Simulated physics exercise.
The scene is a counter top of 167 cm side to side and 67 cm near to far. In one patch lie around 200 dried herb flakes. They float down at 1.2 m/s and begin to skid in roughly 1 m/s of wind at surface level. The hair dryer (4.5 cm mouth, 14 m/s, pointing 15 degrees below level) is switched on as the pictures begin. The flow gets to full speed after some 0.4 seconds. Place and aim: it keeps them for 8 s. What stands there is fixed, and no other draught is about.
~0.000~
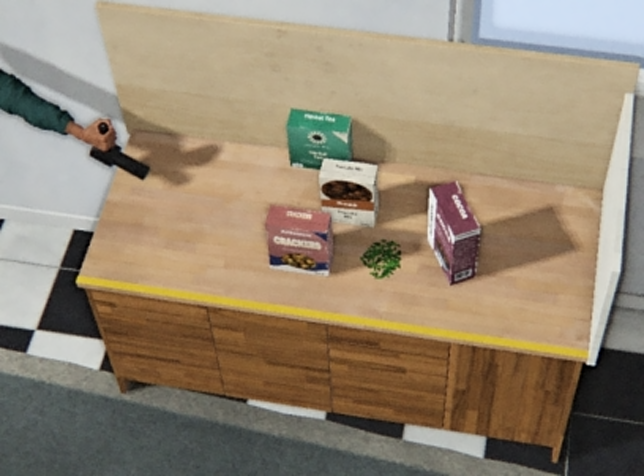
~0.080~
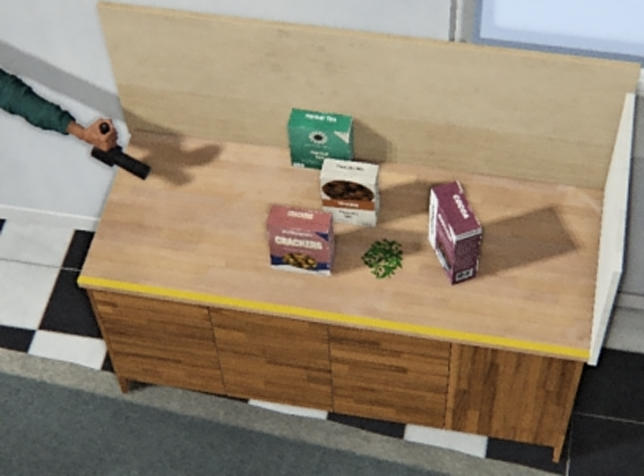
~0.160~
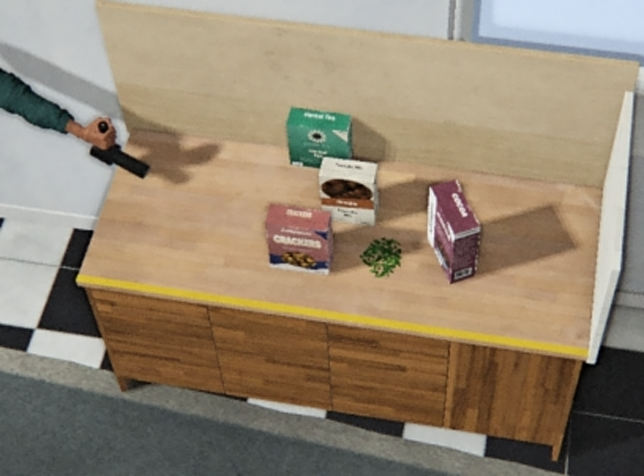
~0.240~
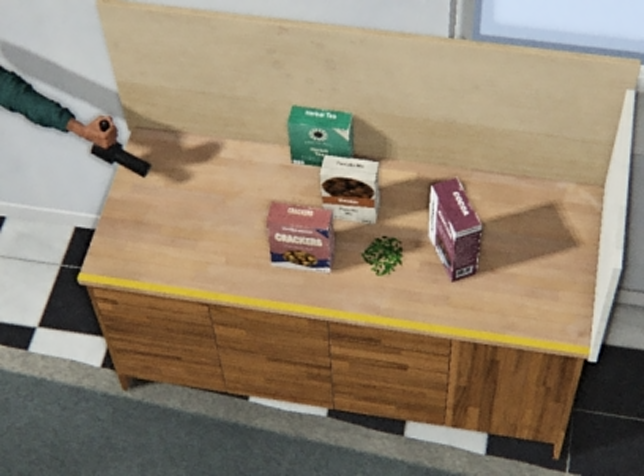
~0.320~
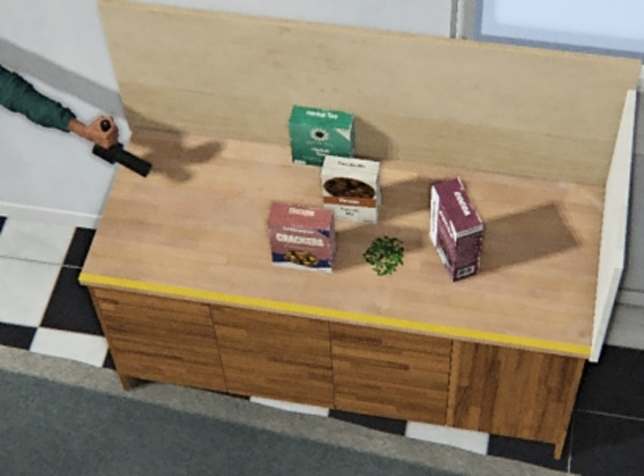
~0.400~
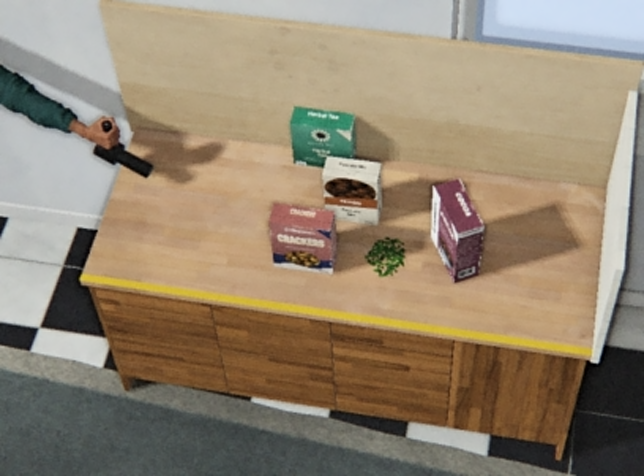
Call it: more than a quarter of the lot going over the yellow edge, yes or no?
Call: Yes.
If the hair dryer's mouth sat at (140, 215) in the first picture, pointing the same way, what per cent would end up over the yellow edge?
That gives roughly 0 % in the end.
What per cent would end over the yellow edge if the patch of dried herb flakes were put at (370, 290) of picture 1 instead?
That comes to some 30 in a hundred.
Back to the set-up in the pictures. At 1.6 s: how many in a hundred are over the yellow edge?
I reckon close to 60 %.
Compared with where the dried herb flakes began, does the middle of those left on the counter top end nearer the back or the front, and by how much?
Drift: Rearward direction, about 35 cm.
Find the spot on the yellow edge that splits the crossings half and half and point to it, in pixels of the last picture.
Near (435, 333).
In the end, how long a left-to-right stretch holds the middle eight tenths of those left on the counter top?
Spread, left to right: Approx. 50 cm.
After 1.6 s, 62 % are over the yellow edge; the middle of those still in play is near (441, 262); 60 % have settled or left.
After 2.6 s, 70 % are over the yellow edge; the middle of those still in play is near (483, 192); 72 % have settled or left.
After 4.4 s, 72 % are over the yellow edge; the middle of those still in play is near (513, 188); 77 % have settled or left.
After 8.0 s, at the end, 75 % are over the yellow edge; the middle of those still in play is near (580, 189).
